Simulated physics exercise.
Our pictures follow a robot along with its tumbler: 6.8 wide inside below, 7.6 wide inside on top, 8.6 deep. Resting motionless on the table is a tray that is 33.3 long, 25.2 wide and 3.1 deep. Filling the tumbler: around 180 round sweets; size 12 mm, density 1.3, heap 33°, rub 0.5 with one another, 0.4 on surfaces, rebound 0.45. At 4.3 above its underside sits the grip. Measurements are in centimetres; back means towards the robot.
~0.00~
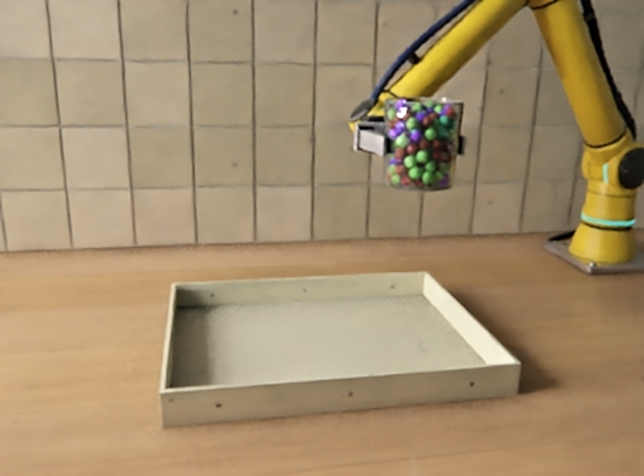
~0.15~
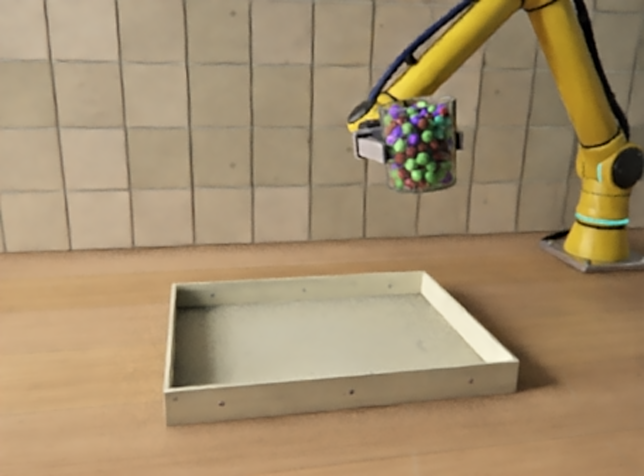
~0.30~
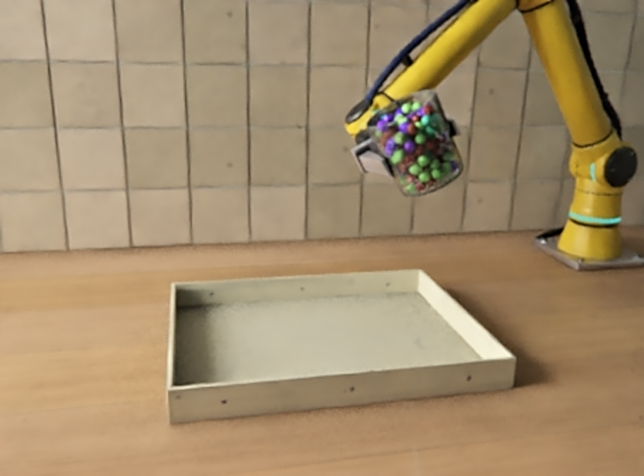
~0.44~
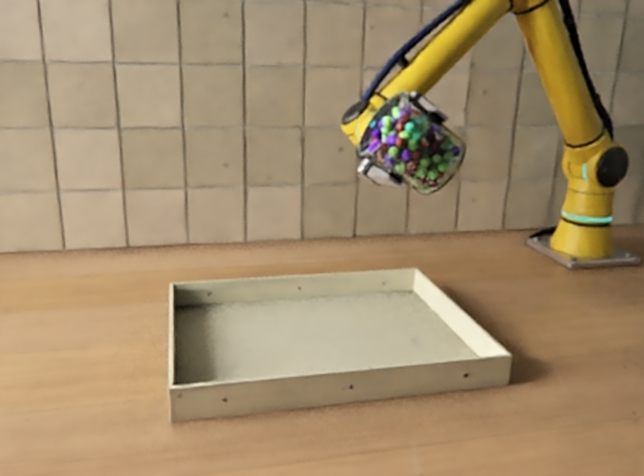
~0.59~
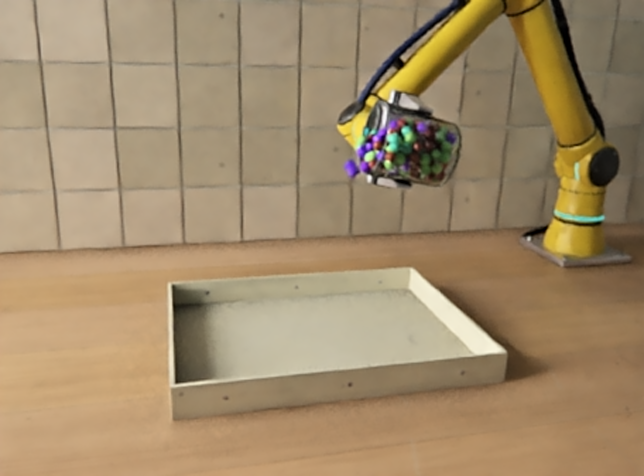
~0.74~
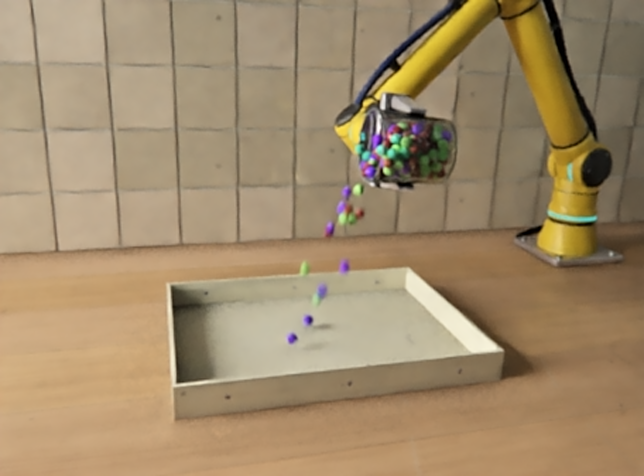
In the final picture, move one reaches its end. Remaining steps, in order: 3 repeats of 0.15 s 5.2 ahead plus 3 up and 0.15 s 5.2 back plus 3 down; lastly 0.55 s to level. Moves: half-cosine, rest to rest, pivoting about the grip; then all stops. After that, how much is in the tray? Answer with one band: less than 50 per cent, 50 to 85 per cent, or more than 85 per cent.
More than 85 per cent.
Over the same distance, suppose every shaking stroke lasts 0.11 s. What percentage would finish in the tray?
90 %.
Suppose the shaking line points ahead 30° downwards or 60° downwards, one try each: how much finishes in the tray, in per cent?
I'd say close to 85 percent for the first and close to 50 percent for the second.
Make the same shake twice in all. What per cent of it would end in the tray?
95 per cent or so.
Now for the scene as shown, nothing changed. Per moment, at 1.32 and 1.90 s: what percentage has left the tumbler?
95, then 100.
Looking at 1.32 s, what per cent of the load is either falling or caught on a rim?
My guess is some 11 in a hundred.
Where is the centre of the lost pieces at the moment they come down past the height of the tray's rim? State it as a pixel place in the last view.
Look at roughly (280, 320) in the last picture.
After 1.32 s, tilted 85° forward, highest piece 21 above the table; 145 in the tray, 8 in the tumbler, 4 on the table or floor, 20 in flight or on a rim.
After 1.90 s, tilted 46° forward, highest piece 21 above the table; 169 in the tray, 5 on the table or floor, 3 in the tumbler.
After 2.39 s, level, highest piece 20 above the table; 169 in the tray, 5 on the table or floor, 3 in the tumbler.
After 3.44 s, level, highest piece 20 above the table; 169 in the tray, 5 on the table or floor, 3 in the tumbler.
At rest, 169 in the tray, 5 on the table or floor, 3 in the tumbler. That is 95 % in the tray.
